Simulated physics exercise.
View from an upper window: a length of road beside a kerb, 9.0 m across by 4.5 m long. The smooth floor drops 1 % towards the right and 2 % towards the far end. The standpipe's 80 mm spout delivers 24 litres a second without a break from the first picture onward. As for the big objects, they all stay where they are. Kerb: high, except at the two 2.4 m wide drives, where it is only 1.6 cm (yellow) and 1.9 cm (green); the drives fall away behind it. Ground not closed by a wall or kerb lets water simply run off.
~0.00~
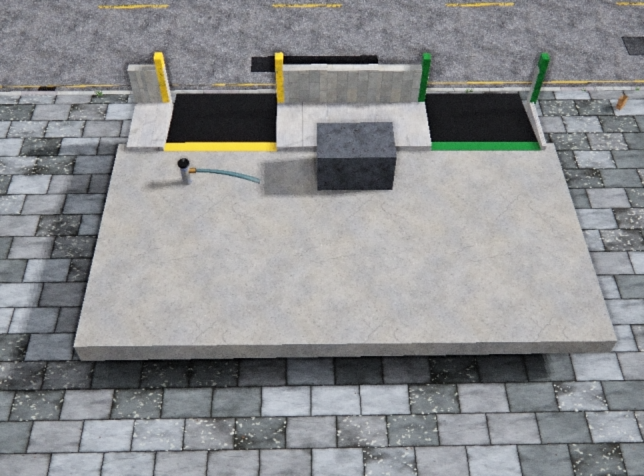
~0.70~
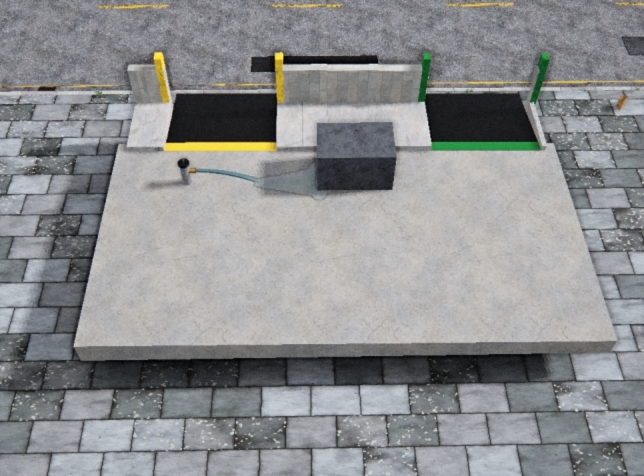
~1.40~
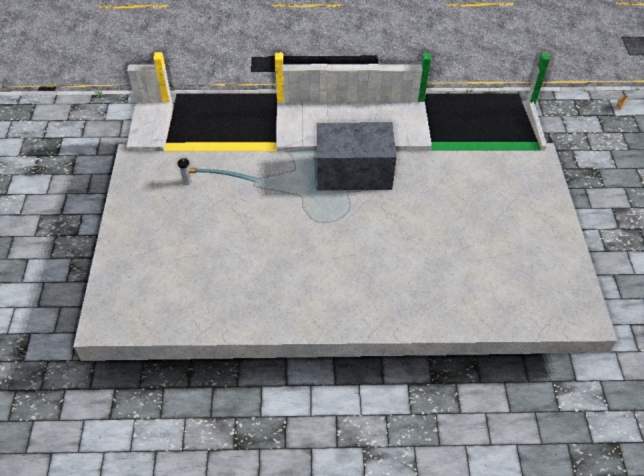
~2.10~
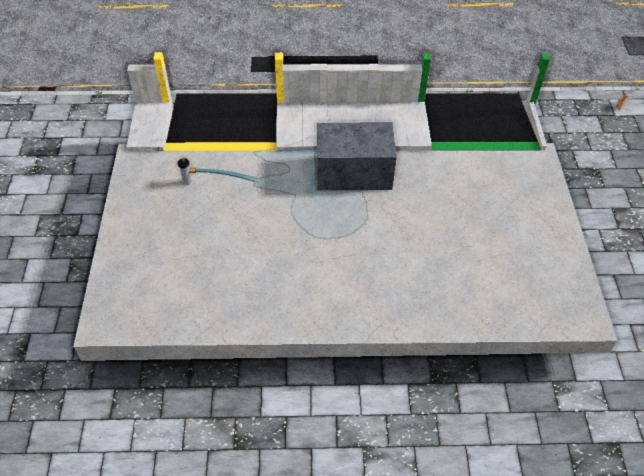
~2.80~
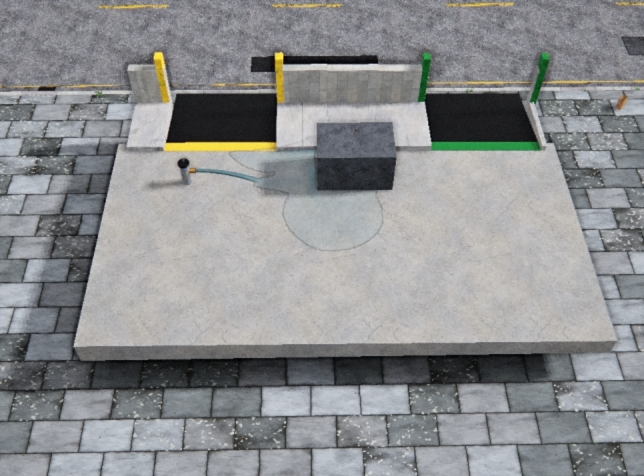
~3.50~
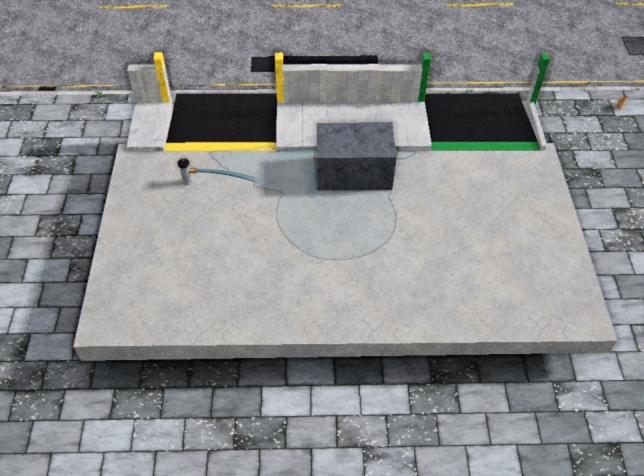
On a pale paved slab beside a kerb, a thin jet of water arcs right from a short dark spout, and a shallow sheet spreads around a dark grey block, widening into a rounded pool in front and creeping behind.
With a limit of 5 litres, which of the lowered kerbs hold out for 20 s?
One by one: Yellow drive: Beyond the mark, green drive: Beyond the mark.
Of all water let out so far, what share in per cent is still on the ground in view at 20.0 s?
Share: Close to 70 %.
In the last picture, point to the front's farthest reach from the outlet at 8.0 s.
(522, 152).
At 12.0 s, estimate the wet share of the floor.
The flood covers close to 40 per cent of the floor.
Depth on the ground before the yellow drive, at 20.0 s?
3.0 cm.
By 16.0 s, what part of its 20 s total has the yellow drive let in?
Roughly 60 percent.
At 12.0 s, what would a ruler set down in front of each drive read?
In centimetres, yellow: 2.5; green: 2.5.
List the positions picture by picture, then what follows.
In the first picture, the jet has just started at (205, 171); the ground is still dry.
The second picture shows the jet leaves at (205, 171); the sheet reaches (324, 198), 2.7 m away, and wets 0.6 m2.
The third picture shows the jet leaves at (205, 171); the sheet reaches (348, 206), 3.3 m away, and wets 1.5 m2.
The fourth picture shows from the spout at (205, 171) the water has spread over 2.7 m2; its tip is at (364, 220), and it is 1.1 cm deep on average.
The fifth picture shows the jet leaves at (205, 171); the sheet reaches a hidden place, 4.1 m away, and wets 4.1 m2.
The sixth picture shows from the spout at (205, 171) the water has spread over 5.6 m2; its tip is at (414, 152), and it is 1.0 cm deep on average.
After 5.0 s water covers 20 % of the floor and is deepest (16 cm) near (315, 183); yellow drive 1.7 cm at the lowered kerb, 0 L in, green drive not reached.
After 8.0 s water covers 30 % of the floor and is deepest (16 cm) near (315, 183); yellow drive 2.3 cm at the lowered kerb, 2 L in, green drive 1.3 cm at the lowered kerb, 0 L in.
After 12.0 s water covers 40 % of the floor and is deepest (17 cm) near (315, 183); yellow drive 2.6 cm at the lowered kerb, 12 L in, green drive 2.7 cm at the lowered kerb, 2 L in.
After 16.0 s water covers 45 % of the floor and is deepest (17 cm) near (315, 183); yellow drive 2.8 cm at the lowered kerb, 27 L in, green drive 3.1 cm at the lowered kerb, 11 L in.
After 20.0 s water covers 45 % of the floor and is deepest (18 cm) near (315, 183); yellow drive 2.9 cm at the lowered kerb, 47 L in, green drive 3.3 cm at the lowered kerb, 26 L in.
